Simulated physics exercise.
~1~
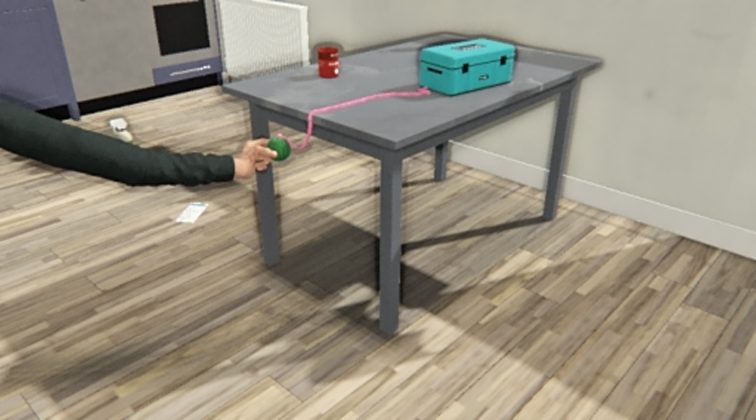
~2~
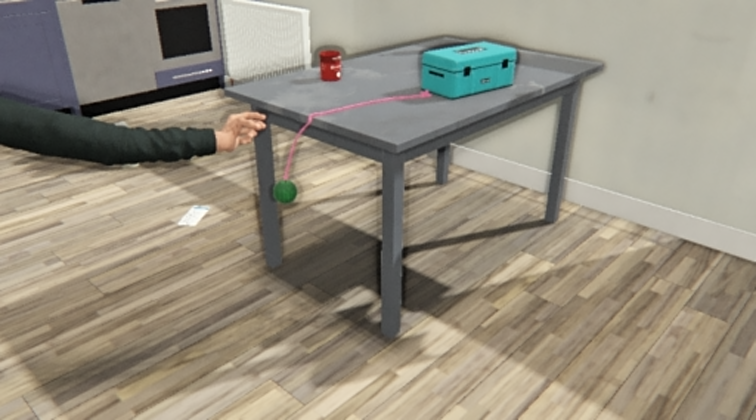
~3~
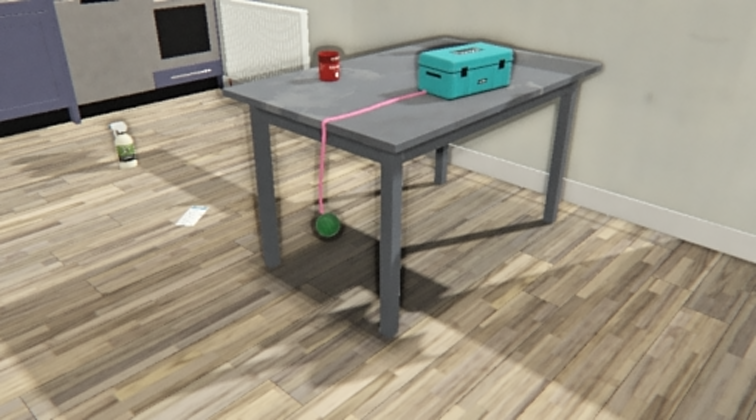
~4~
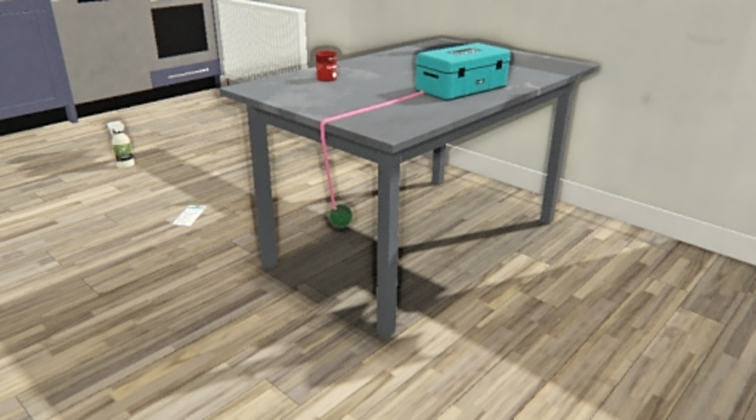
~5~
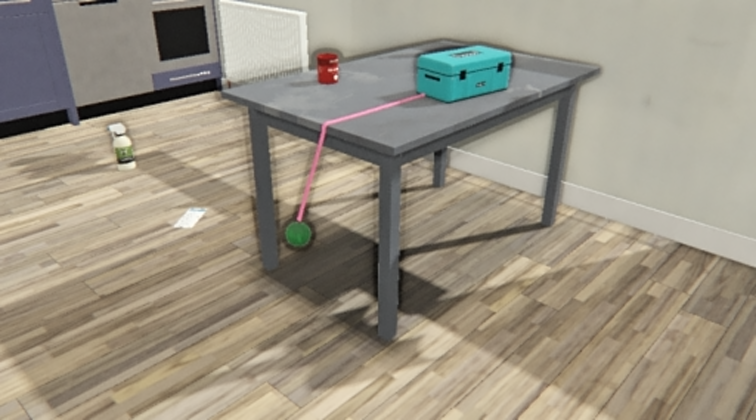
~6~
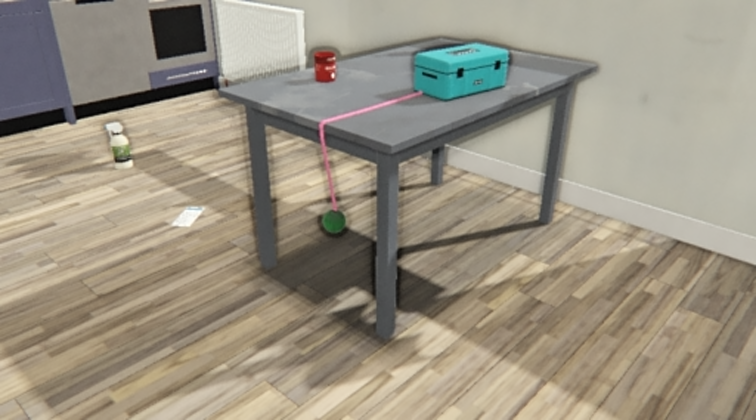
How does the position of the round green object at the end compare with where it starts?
It starts in a hand beside the table's left corner, near the height of the tabletop. At the end it hangs lower and further right, below the table's front edge on the pink ribbon.
